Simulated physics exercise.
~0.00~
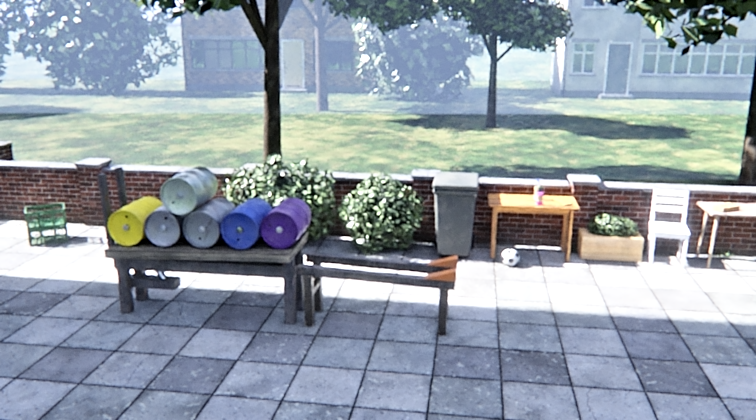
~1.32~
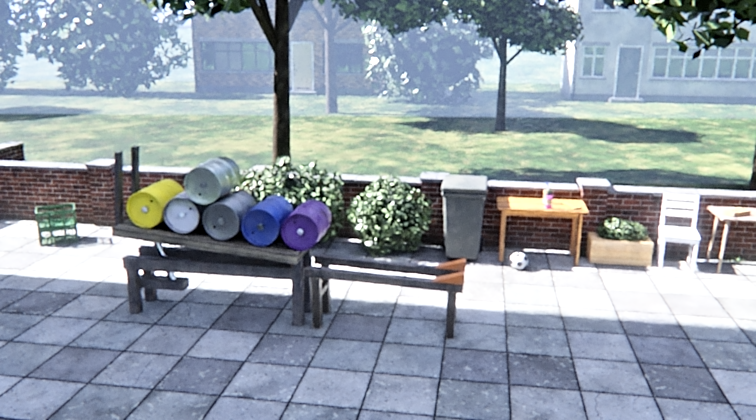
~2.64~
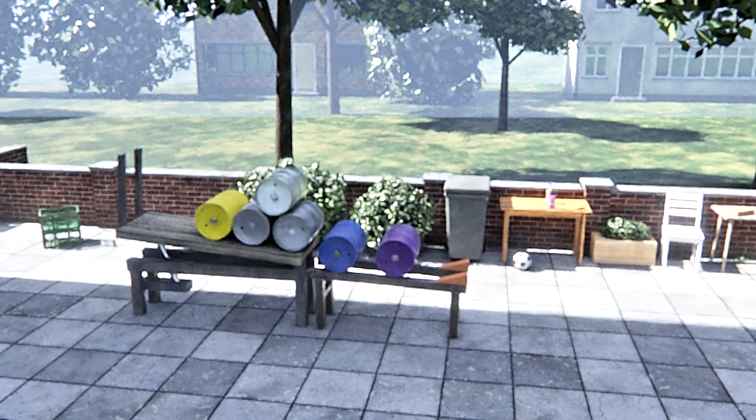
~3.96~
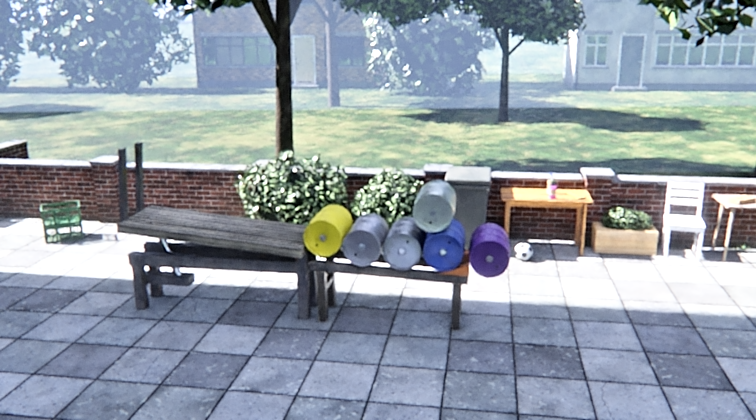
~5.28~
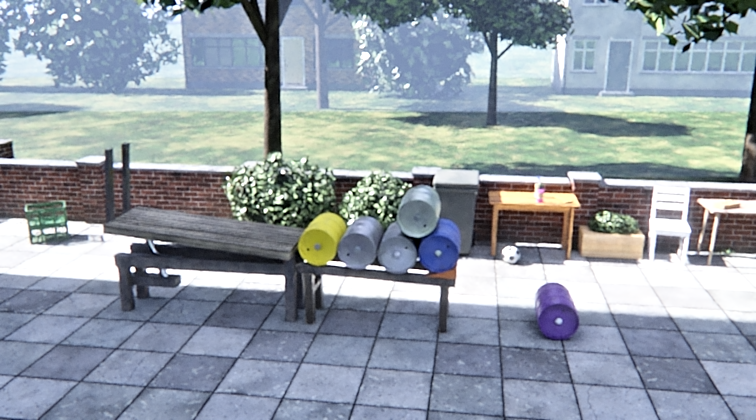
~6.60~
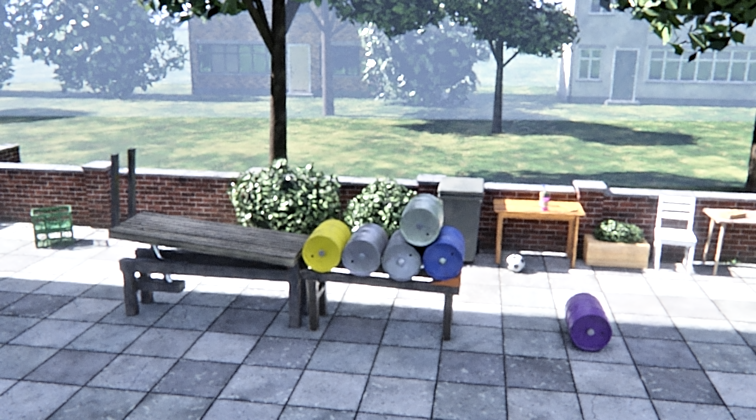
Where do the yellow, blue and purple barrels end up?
The yellow and blue barrels stay on the right-hand bench. The purple one goes over its right end and finishes on the paving.
On a paved patio, barrels roll right across two benches and the purple one drops off.
